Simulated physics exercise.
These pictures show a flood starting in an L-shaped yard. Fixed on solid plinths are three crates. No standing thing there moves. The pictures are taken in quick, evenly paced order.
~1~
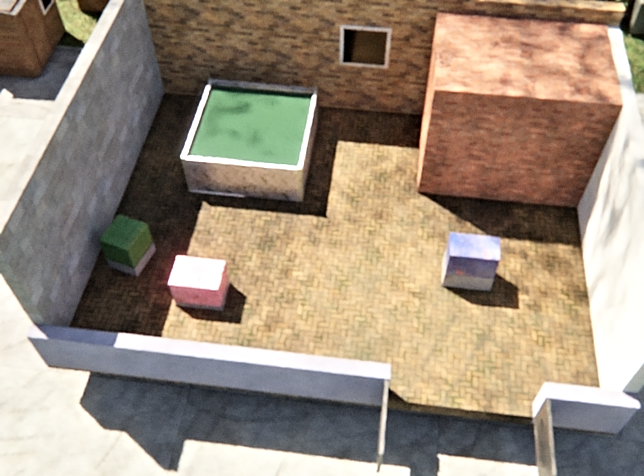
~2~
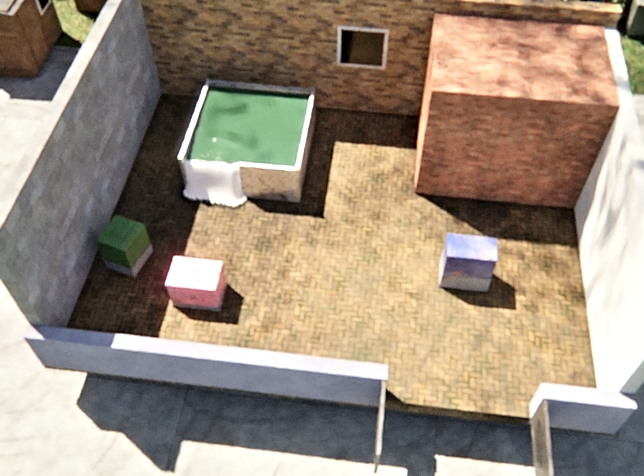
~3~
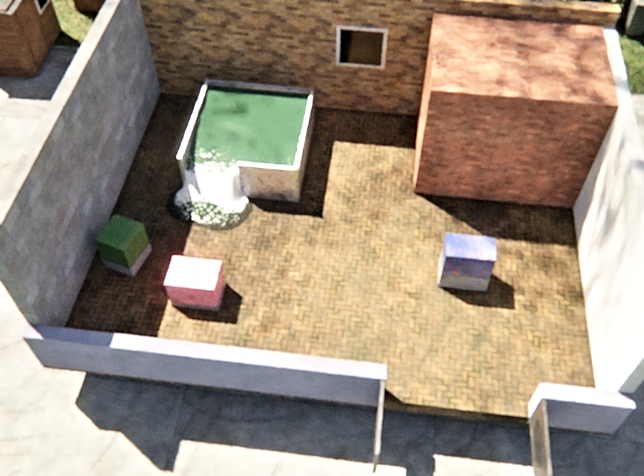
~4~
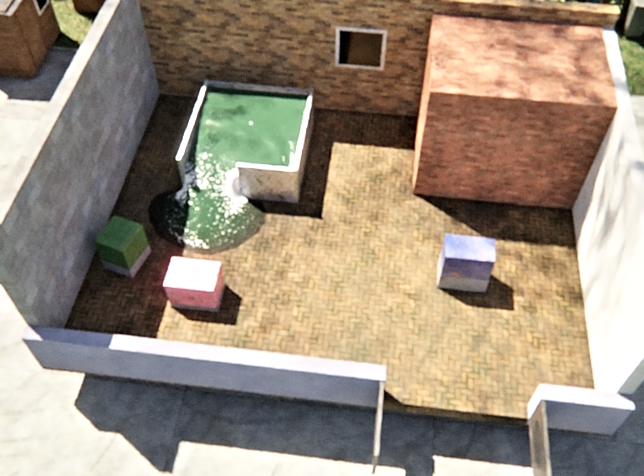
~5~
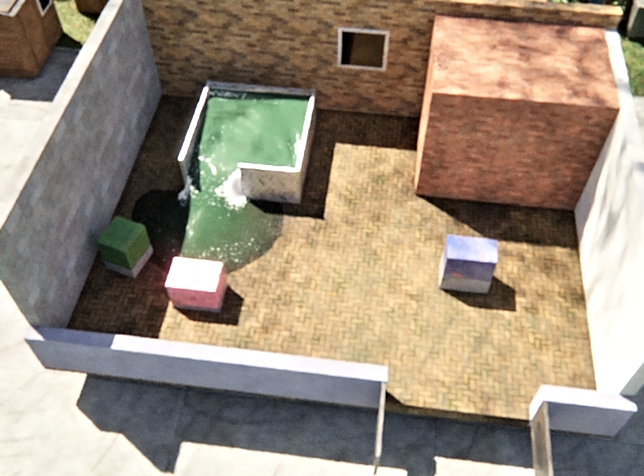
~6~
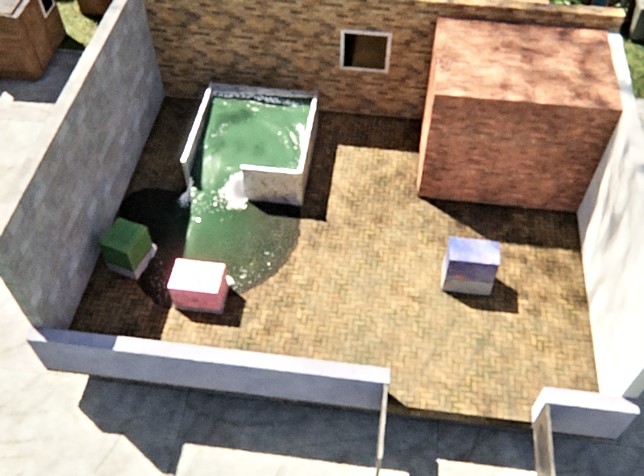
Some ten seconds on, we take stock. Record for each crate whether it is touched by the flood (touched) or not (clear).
Outcome: The blue crate is safe from the water; the green crate is caught by the water; the pink crate is caught by the water.
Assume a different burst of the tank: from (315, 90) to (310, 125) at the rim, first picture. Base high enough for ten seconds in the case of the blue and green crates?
The blue crate is untouched and the green crate is untouched.
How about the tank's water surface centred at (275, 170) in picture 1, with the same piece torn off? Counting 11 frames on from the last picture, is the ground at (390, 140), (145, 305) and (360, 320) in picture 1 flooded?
Untouched, submerged, submerged.
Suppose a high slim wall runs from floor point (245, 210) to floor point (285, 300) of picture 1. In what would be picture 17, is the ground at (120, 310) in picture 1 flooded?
There: Wet.
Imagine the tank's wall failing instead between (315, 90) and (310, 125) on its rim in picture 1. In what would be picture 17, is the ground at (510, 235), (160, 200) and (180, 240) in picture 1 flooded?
Those three come out moisture-free, moisture-free and moisture-free, one after another.
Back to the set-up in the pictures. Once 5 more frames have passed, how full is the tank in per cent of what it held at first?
70 percent or thereabouts.
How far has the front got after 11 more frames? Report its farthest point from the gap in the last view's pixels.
Pixel estimate: (418, 393).
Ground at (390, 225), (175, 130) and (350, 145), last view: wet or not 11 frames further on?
First spot clear, second spot clear, third spot clear.
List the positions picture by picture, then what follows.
In the first picture, still water in the tank at (253, 125).
In the second picture, the front is at (184, 192), out from the gap at (215, 183).
In the third picture, water pours out at (214, 183) and has run to (232, 225).
In the fourth picture, water pours out at (213, 185) and has run to (215, 250).
In the fifth picture, the front is at a hidden place, out from the gap at (215, 185).
In the sixth picture, the front is at (164, 302), out from the gap at (218, 186).
A moment on, water covers 25 % of the floor; the blue crate not reached, the green crate water round its plinth, the pink crate water round its plinth.
Next, water covers 35 % of the floor; the blue crate not reached, the green crate water round its plinth, the pink crate water round its plinth.
Then, water covers 60 % of the floor; the blue crate water round its plinth, the green crate water round its plinth, the pink crate water round its plinth.
Later, water covers 75 % of the floor; the blue crate water round its plinth, the green crate water round its plinth, the pink crate water round its plinth.
In the end, water covers 95 % of the floor; the blue crate stayed above the water, the green crate was topped, the pink crate was topped.
